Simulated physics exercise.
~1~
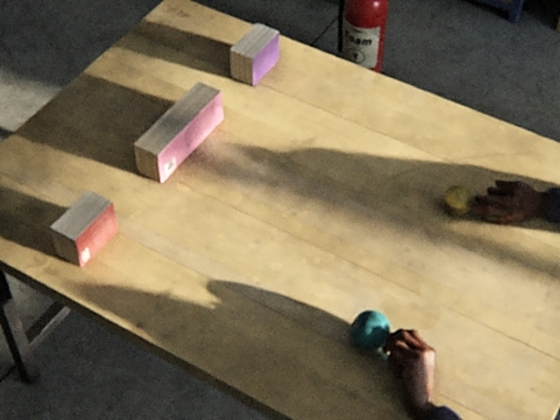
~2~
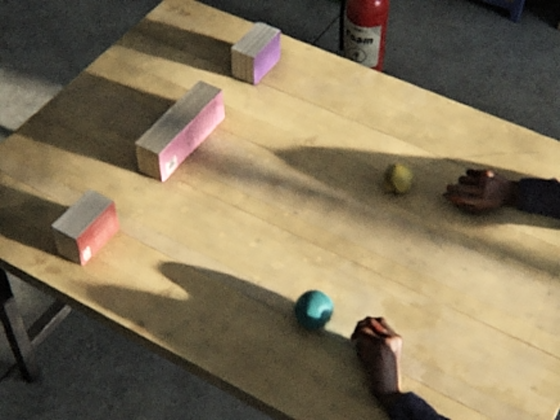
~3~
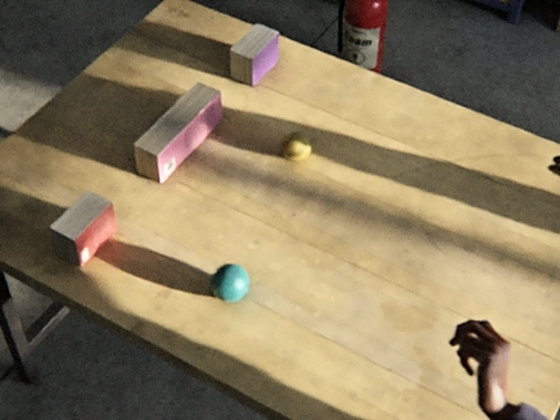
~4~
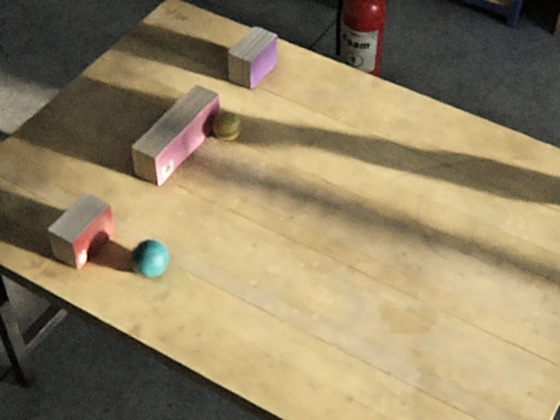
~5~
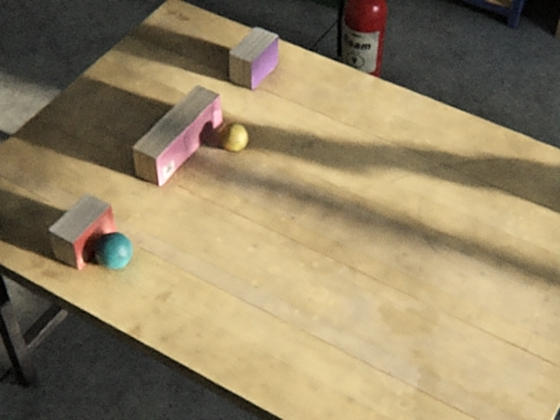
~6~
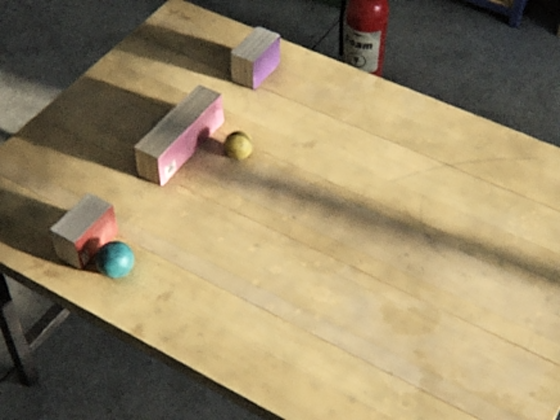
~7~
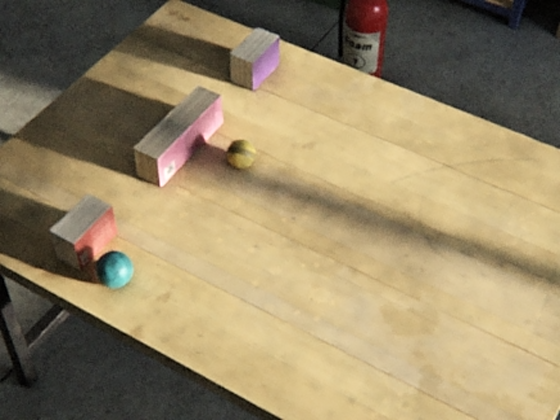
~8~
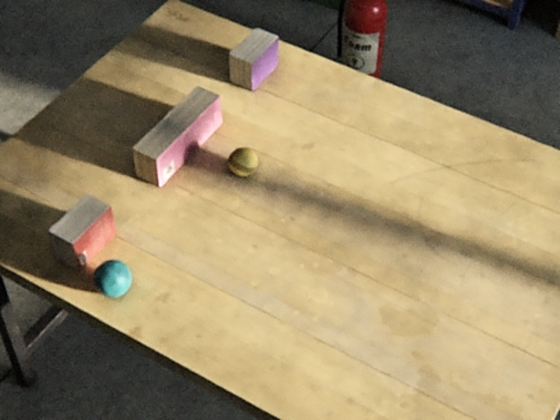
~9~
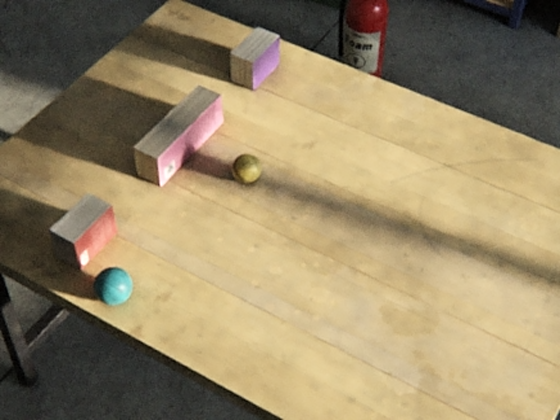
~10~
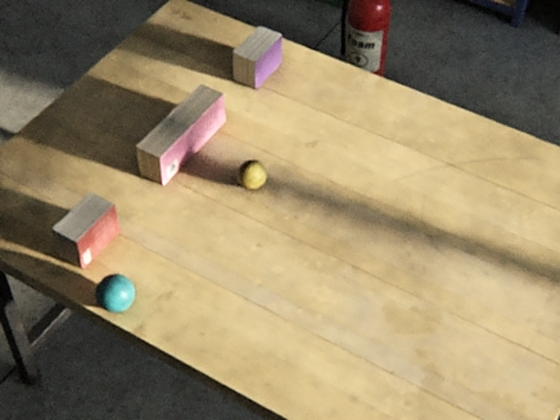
Yellow and turquoise balls rolling left from two hands across a wooden table, hitting pink and red blocks, and drifting back slightly.
